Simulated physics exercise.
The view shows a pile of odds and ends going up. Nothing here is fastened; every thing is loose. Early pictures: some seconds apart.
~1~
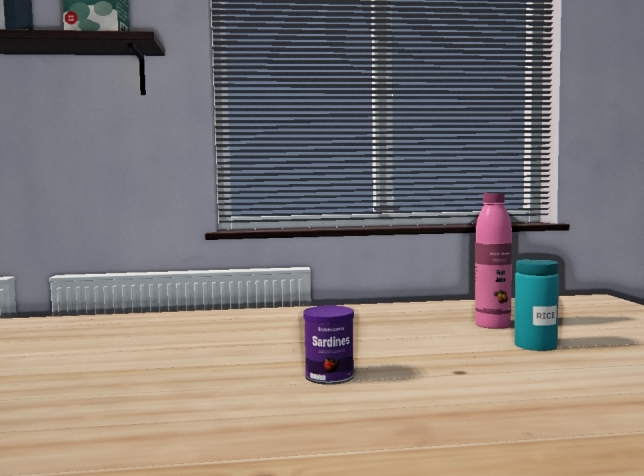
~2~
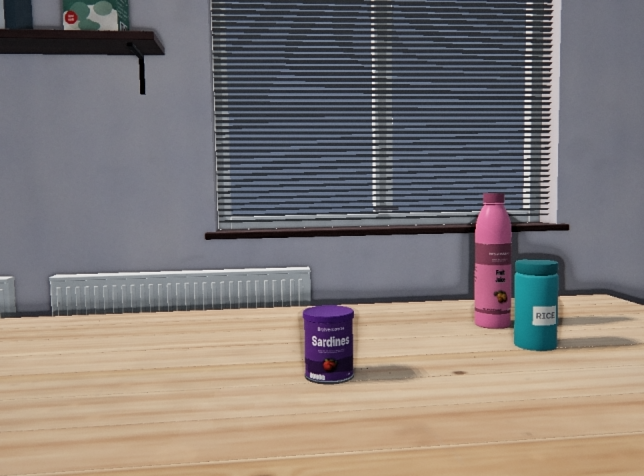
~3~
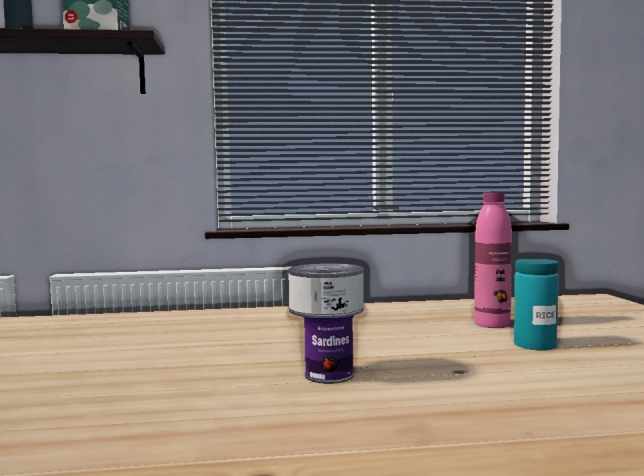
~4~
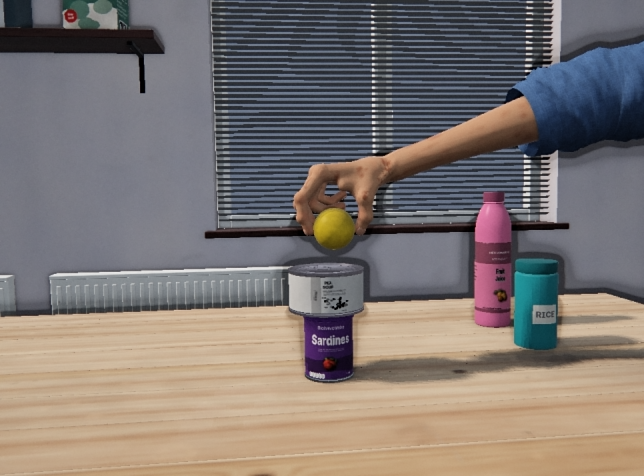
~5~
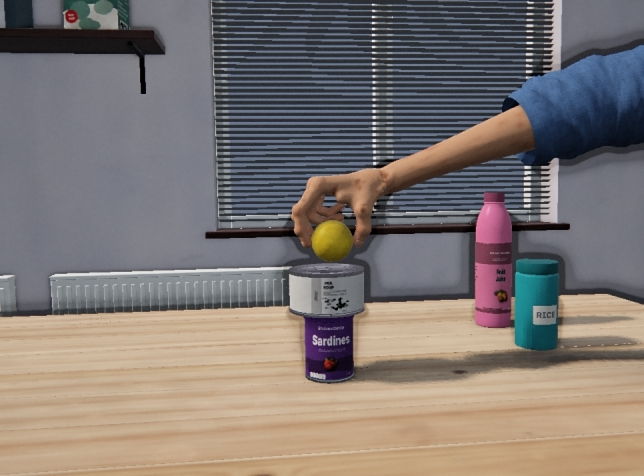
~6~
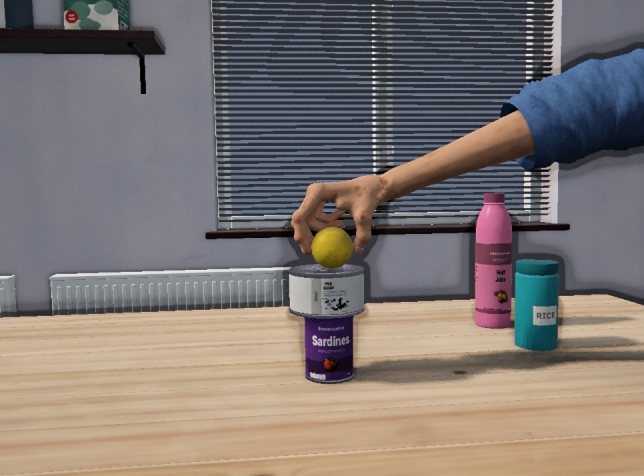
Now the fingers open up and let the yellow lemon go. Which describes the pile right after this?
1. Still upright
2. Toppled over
The answer is 1.
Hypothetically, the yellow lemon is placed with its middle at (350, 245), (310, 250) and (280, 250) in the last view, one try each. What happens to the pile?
Try one: It stands firm; try two: It stands firm; try three: It topples.
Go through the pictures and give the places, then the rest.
In the first picture, the last thing is not in view yet.
In the second picture, the last thing is not in view yet; turquoise jar (536, 304).
In the third picture, the last thing is not in view yet; white tub (326, 289).
The fourth picture shows on its way; yellow lemon (334, 229); turquoise jar (536, 303).
The fifth picture shows on its way; yellow lemon (332, 241); white tub (327, 289).
The sixth picture shows in place under the hand; yellow lemon (332, 248); turquoise jar (536, 304).
Then, 0.30 s after the last picture, nothing has stirred.
Then, 0.70 s after the last picture, yellow lemon resting near (332, 249).
At rest, all 5 in place. Seen from the same camera at the end, yellow lemon near (332, 249). The pile stays up.
